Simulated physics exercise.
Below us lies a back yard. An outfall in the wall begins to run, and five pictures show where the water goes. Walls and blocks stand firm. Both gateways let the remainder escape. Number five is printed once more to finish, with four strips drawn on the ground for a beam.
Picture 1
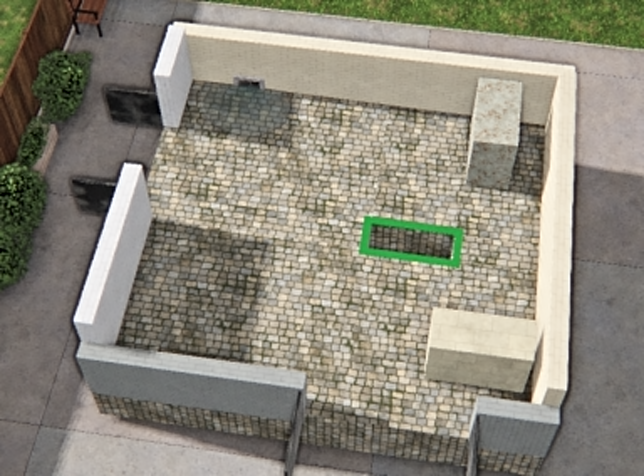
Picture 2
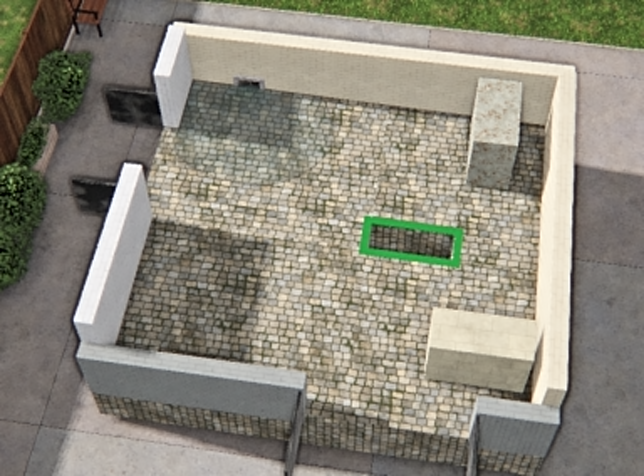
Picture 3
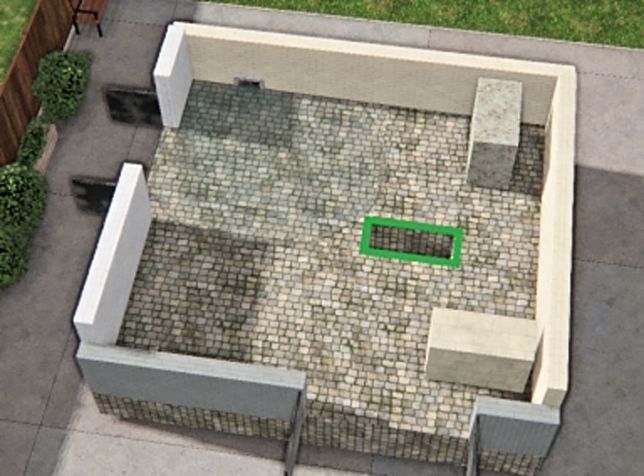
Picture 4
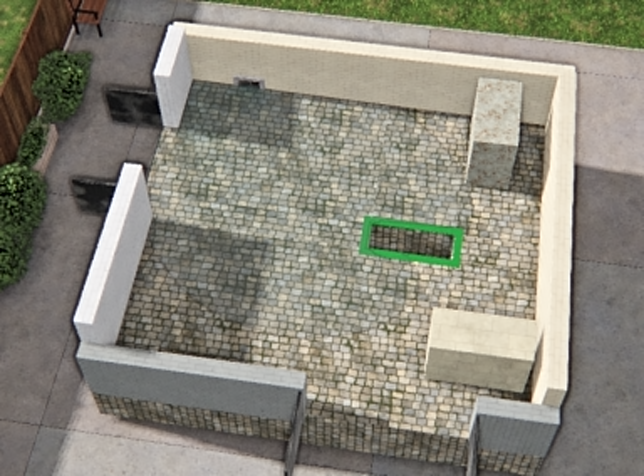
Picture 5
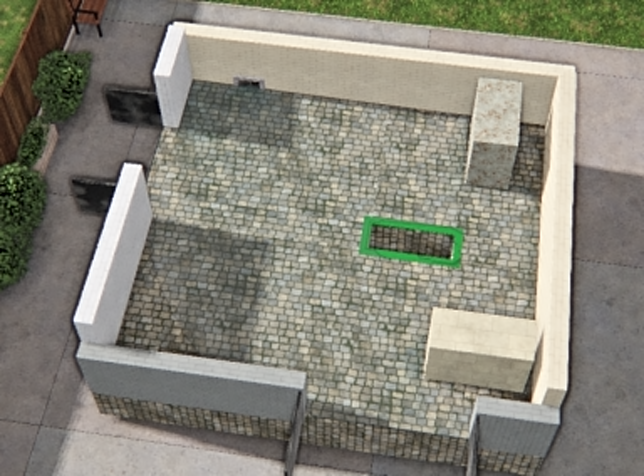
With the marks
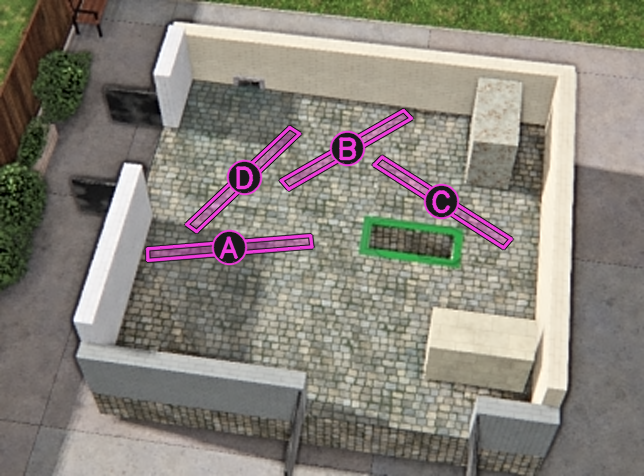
Water spread across the stone-paved yard from near the back wall at the upper left, darkening more and more of the ground until it reached the green-edged drain and wetted most of the paving.
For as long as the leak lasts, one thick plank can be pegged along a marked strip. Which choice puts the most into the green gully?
Choose A.
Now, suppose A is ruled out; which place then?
Place C.
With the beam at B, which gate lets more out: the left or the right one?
More leaves on the right.
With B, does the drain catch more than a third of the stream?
No, it does not.
On the marked copy, A from (147, 254) to (311, 241); B from (285, 184) to (407, 114); C from (378, 161) to (507, 243); D from (191, 228) to (294, 130).
With A, about 58 % of the stream runs into the green gully, about 42 % out by the gates.
With B, about 14 % of the stream runs into the green gully, about 82 % out by the gates.
With C, about 42 % of the stream runs into the green gully, about 58 % out by the gates.
With D, about 18 % of the stream runs into the green gully, about 79 % out by the gates.
